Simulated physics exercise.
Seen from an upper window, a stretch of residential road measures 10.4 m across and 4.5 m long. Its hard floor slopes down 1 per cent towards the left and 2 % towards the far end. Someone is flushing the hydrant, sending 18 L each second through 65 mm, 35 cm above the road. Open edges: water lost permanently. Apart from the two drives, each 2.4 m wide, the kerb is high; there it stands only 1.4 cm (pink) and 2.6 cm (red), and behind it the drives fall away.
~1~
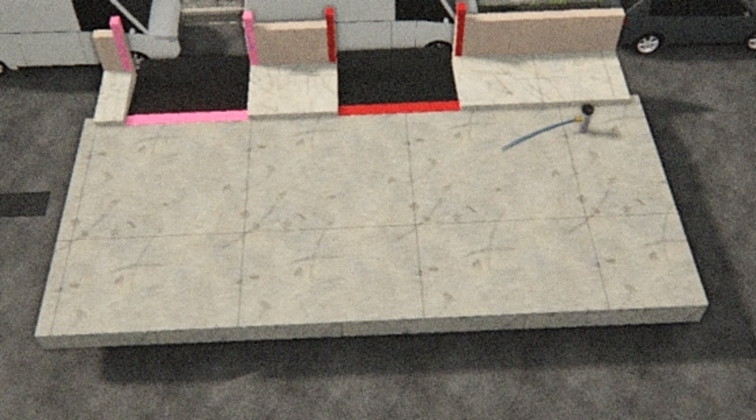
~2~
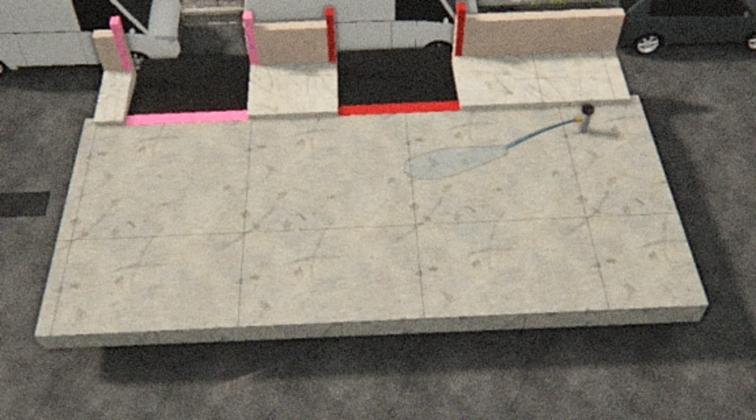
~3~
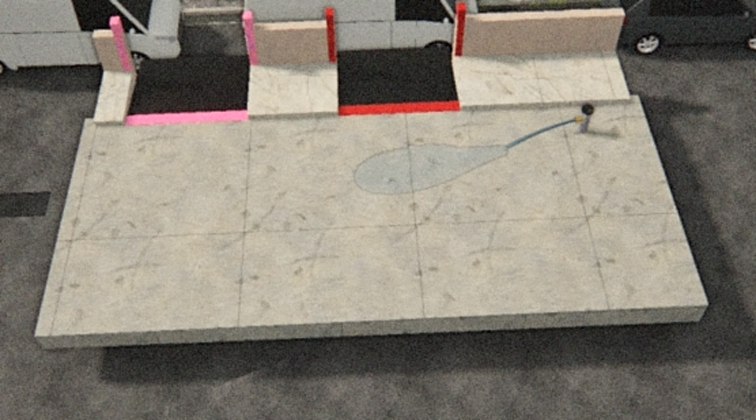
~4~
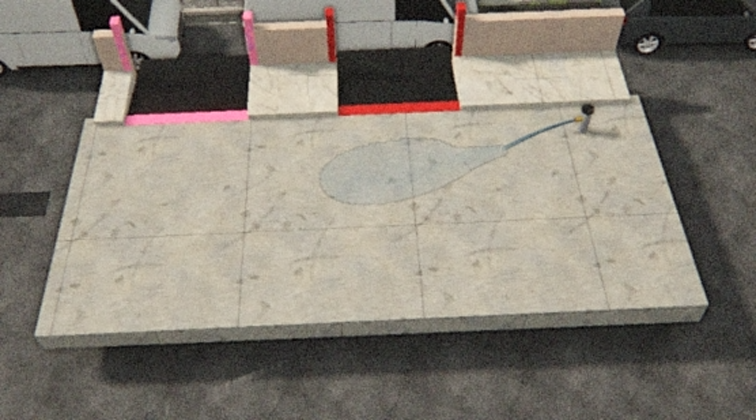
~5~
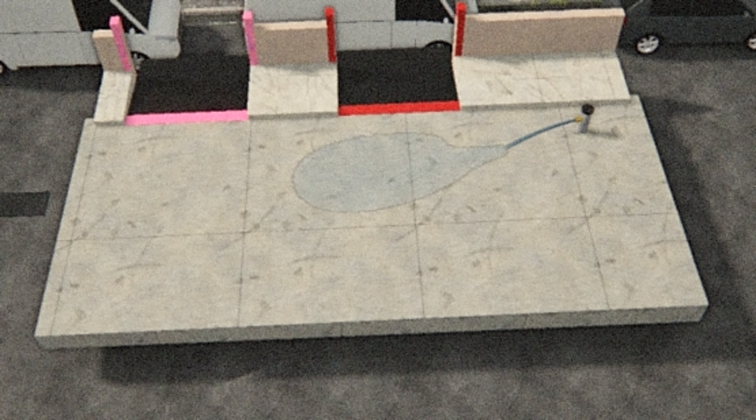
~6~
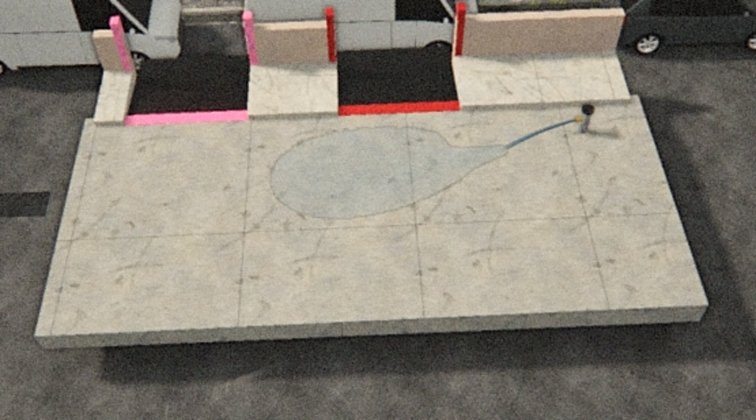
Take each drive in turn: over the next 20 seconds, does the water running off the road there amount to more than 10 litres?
In order: At the pink driveway the total rises past the mark, at the red driveway the total remains beneath the mark.
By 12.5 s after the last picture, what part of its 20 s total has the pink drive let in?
Roughly 55 percent.
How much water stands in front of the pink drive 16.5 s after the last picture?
Roughly 3.0 centimetres.
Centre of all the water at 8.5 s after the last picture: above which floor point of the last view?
Close to (285, 159) in the last picture.
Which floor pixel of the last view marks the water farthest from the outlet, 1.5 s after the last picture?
The farthest wet point sits close to (240, 188).
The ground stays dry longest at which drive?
The pink one.
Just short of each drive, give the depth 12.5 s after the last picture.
Depths in centimetres: Pink 3.0, red 1.4.
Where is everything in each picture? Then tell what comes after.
The jet has just started at (566, 123); the ground is still dry, in the first picture.
From the spout at (566, 123) the water has spread over 0.9 m2; its tip is at (407, 171), and it is 1.4 cm deep on average, in the second picture.
From the spout at (566, 123) the water has spread over 2.0 m2; its tip is at (359, 183), and it is 1.2 cm deep on average, in the third picture.
From the spout at (566, 123) the water has spread over 3.2 m2; its tip is at (323, 184), and it is 1.1 cm deep on average, in the fourth picture.
The jet leaves at (566, 123); the sheet reaches (296, 188), 5.5 m away, and wets 4.4 m2, in the fifth picture.
From the spout at (566, 123) the water has spread over 5.6 m2; its tip is at (273, 184), and it is 1.1 cm deep on average, in the sixth picture.
Then, 1.5 s after the last picture water covers 15 % of the floor and is deepest (2 cm) near (483, 155); pink driveway not reached, red driveway not reached.
Then, 4.5 s after the last picture water covers 25 % of the floor and is deepest (3 cm) near (263, 124); pink driveway 1.4 cm at the lowered kerb, 0 L in, red driveway 0.88 cm at the lowered kerb, 0 L in.
Then, 8.5 s after the last picture water covers 30 % of the floor and is deepest (3 cm) near (263, 124); pink driveway 2.9 cm at the lowered kerb, 13 L in, red driveway 1.2 cm at the lowered kerb, 0 L in.
Then, 12.5 s after the last picture water covers 30 % of the floor and is deepest (3 cm) near (263, 124); pink driveway 3.1 cm at the lowered kerb, 42 L in, red driveway 1.3 cm at the lowered kerb, 0 L in.
Then, 16.5 s after the last picture water covers 30 % of the floor and is deepest (3 cm) near (133, 129); pink driveway 3.2 cm at the lowered kerb, 75 L in, red driveway 1.4 cm at the lowered kerb, 0 L in.
